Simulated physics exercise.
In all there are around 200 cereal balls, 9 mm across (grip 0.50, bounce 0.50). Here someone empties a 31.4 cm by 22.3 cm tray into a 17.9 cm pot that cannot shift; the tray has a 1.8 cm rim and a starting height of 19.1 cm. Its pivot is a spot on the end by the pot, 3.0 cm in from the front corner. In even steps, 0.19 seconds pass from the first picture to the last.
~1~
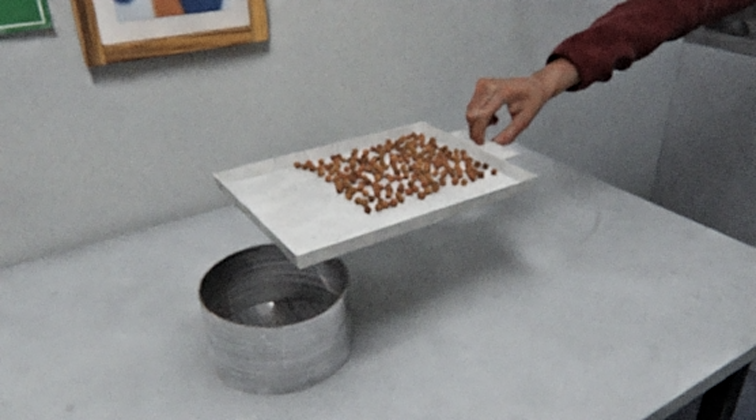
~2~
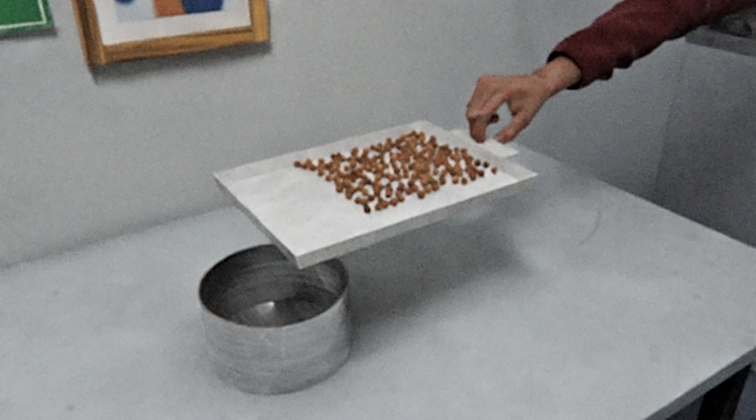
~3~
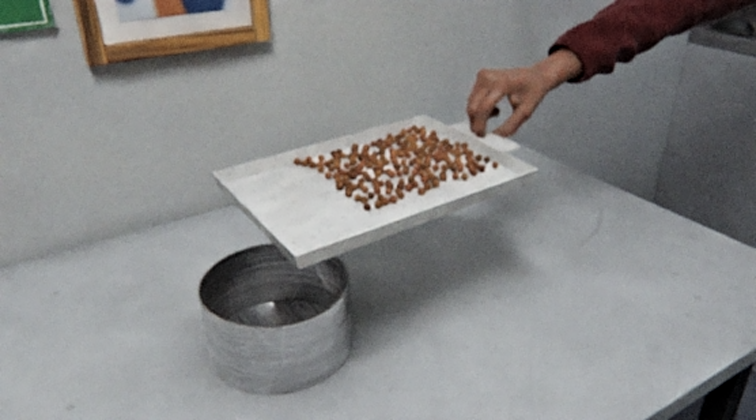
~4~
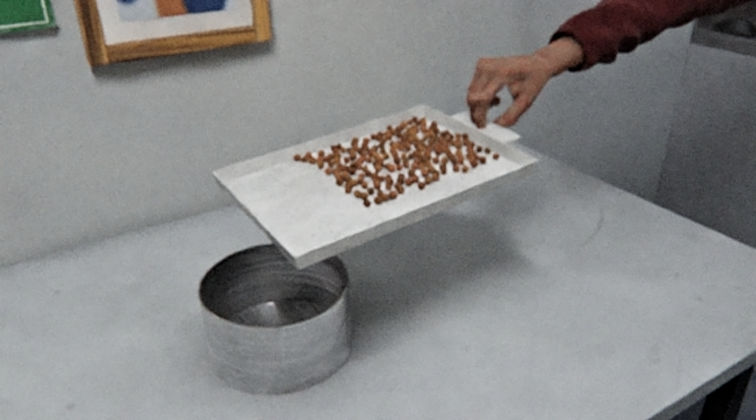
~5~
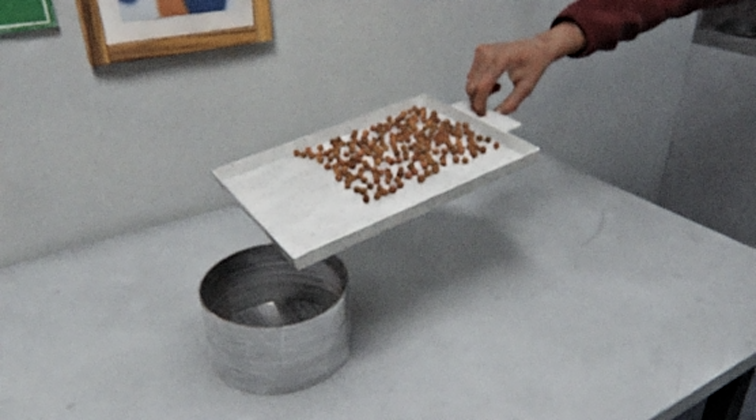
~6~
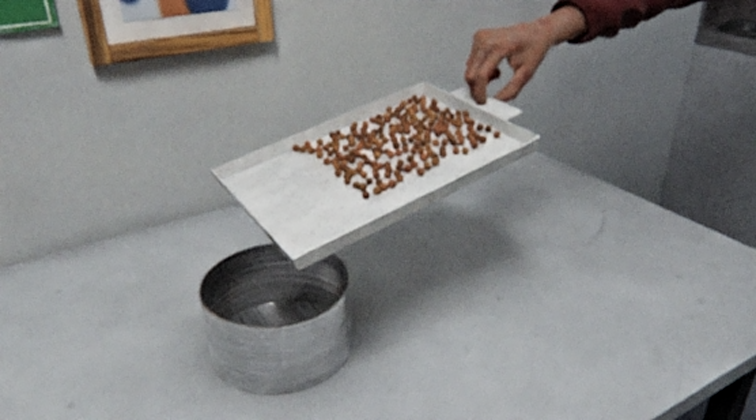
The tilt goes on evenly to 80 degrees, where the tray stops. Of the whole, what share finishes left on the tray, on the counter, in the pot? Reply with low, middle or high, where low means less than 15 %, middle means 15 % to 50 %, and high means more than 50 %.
My answer: Left on the tray - high; counter - middle; pot - low.
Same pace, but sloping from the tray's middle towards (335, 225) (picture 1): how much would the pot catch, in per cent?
That comes to around 0 per cent.
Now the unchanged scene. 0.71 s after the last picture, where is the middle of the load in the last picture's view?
I'd put it close to (252, 223).
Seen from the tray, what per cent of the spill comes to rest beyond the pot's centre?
Share: Close to 100 %.
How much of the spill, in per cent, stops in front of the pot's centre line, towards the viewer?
About 80 per cent.
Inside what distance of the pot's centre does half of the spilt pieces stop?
Close to 20 cm, give or take.
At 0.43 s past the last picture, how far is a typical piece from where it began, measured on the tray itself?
10 cm.
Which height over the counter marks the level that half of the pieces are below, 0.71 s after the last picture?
The halfway mark is near 22 cm.
Then, 0.43 s after the last picture, tilt 44 degrees; the tray holds 100 %, the pot 0 %.
Then, 0.71 s after the last picture, tilt 66 degrees; the tray holds 70 %, the pot 0 %.
Then, 1.10 s after the last picture, tilt 80 degrees; the tray holds 60 %, the pot 0 %.
In the end, tray 60 %, counter 40 %, pot 5 %.
